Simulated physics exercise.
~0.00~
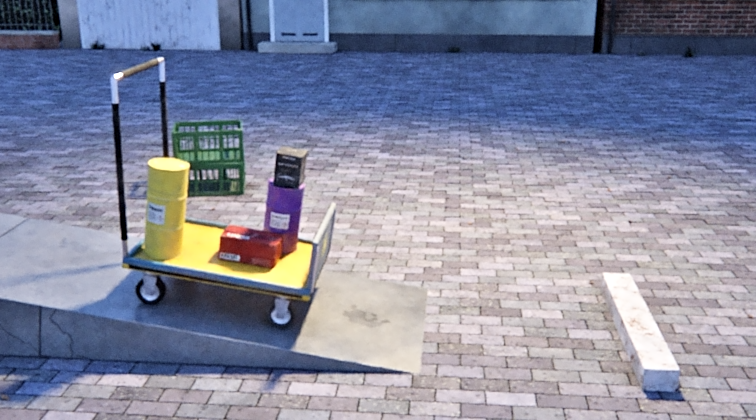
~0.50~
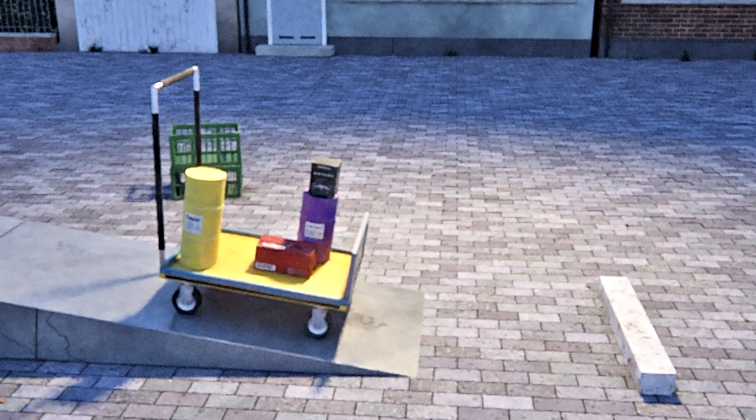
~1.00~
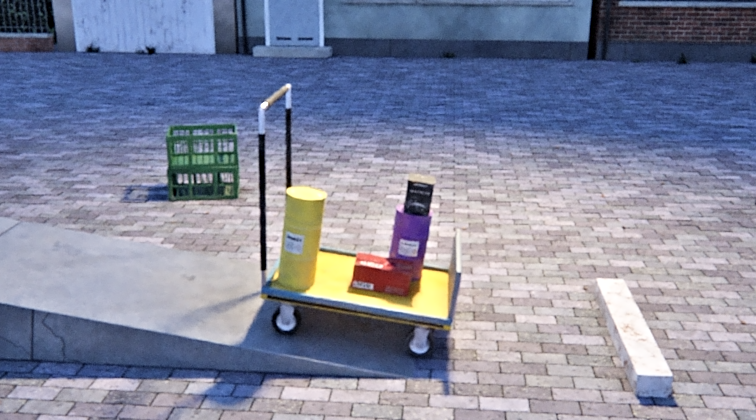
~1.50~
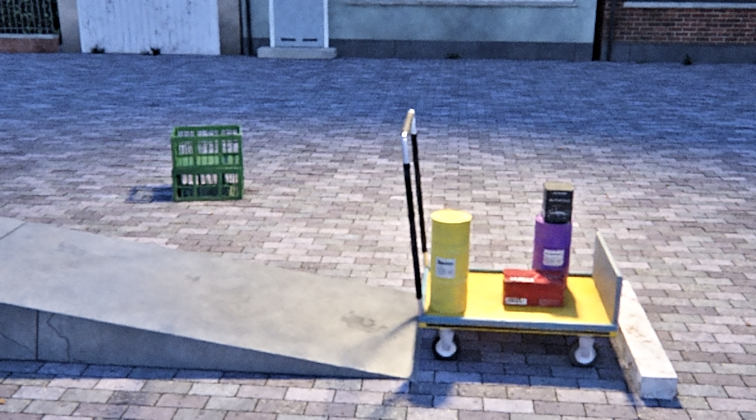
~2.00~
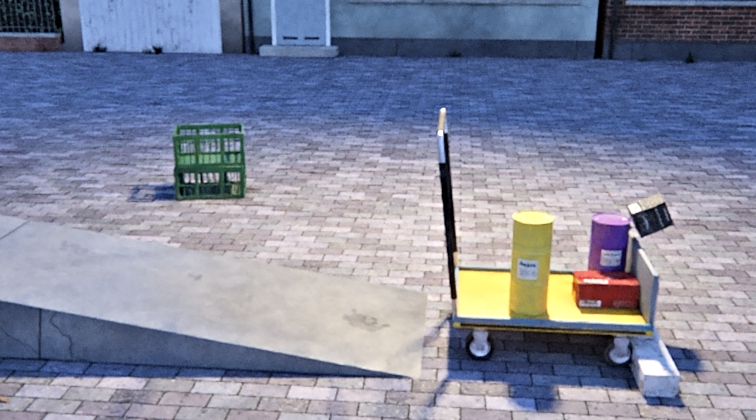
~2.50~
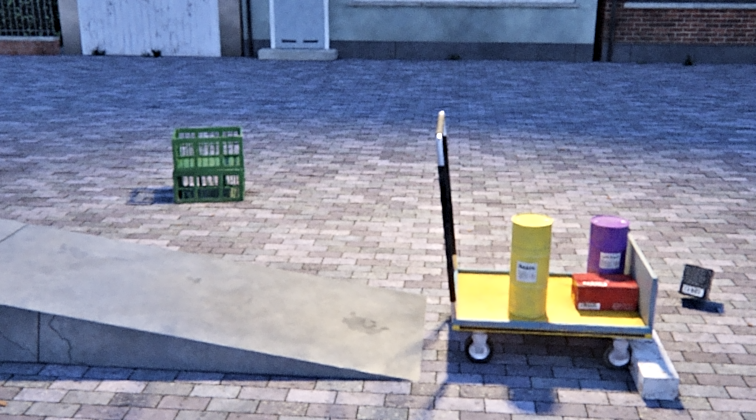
On a paved square, a loaded trolley rolls down a ramp, hits a kerb, and loses its black box.
